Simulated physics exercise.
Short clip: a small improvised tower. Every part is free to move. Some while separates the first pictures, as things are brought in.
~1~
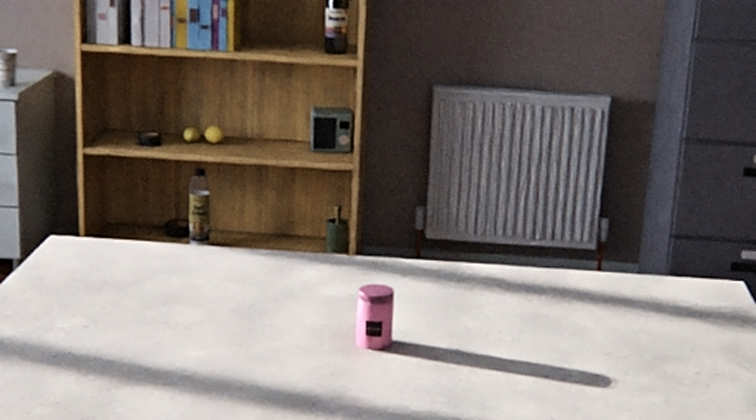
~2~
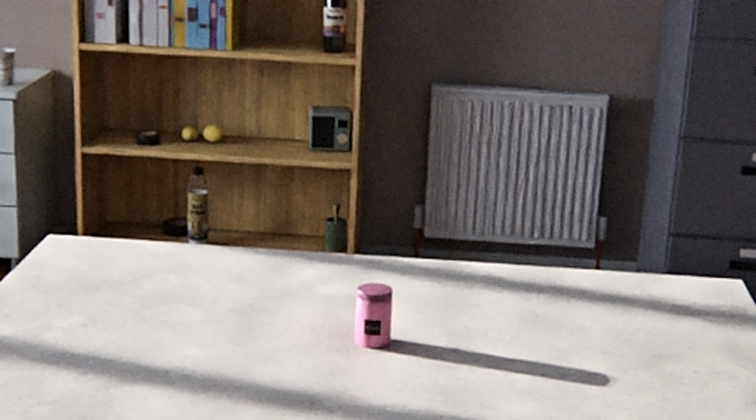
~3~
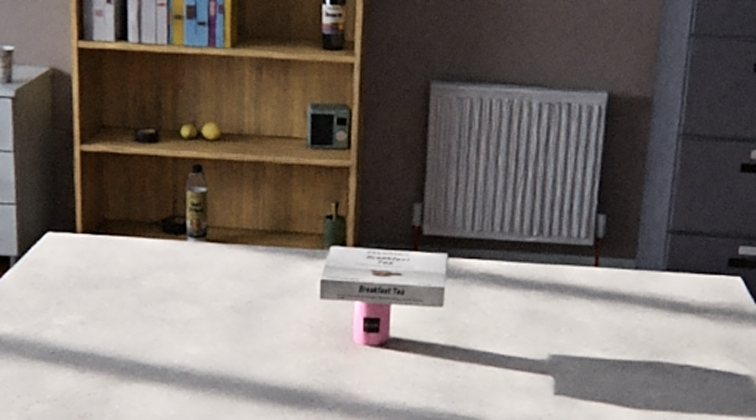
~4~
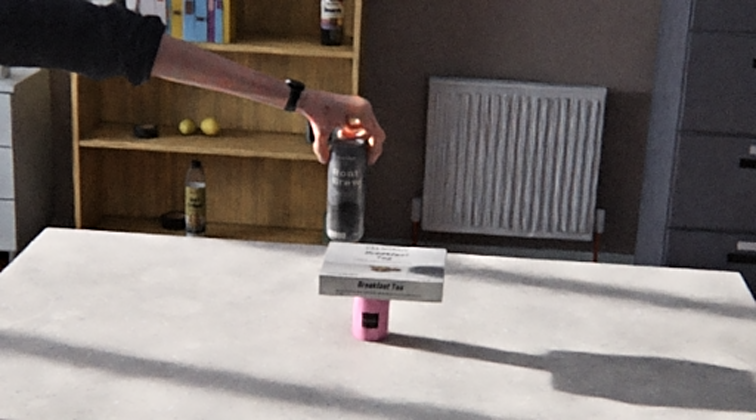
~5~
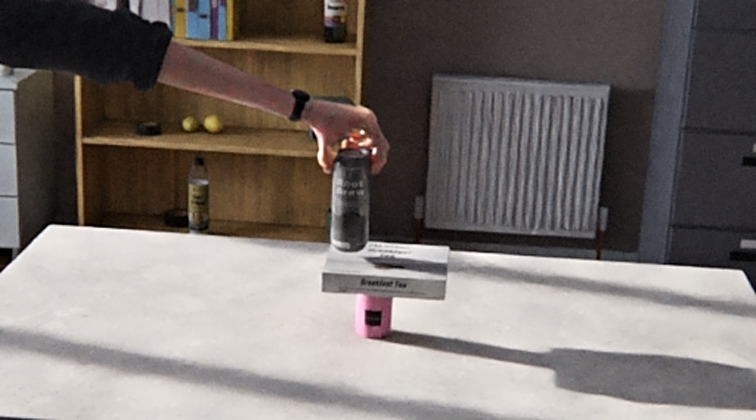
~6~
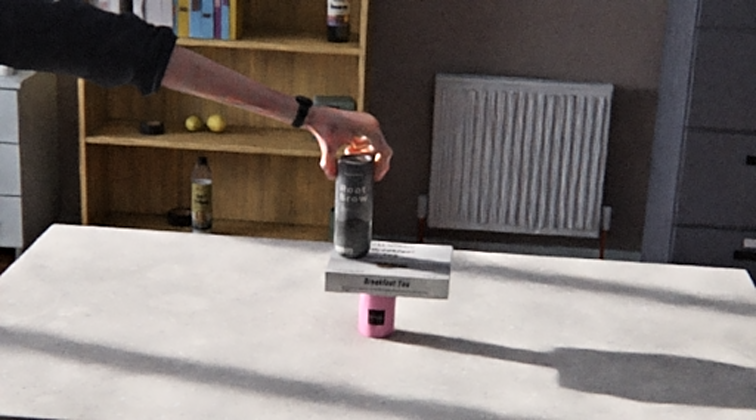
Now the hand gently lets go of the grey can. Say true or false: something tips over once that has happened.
False - nothing tips over.
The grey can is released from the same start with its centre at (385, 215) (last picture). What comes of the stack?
After that, it remains intact.
Then, 0.50 s past the last view, nothing moves.
Then, 1.10 s past the last view, grey can resting near (353, 207).
Then, 1.70 s past the last view, grey can resting near (352, 207).
Finally, all 3 still in place. Final places as the last picture's camera would see them, grey can near (352, 207). The stack keeps its balance.
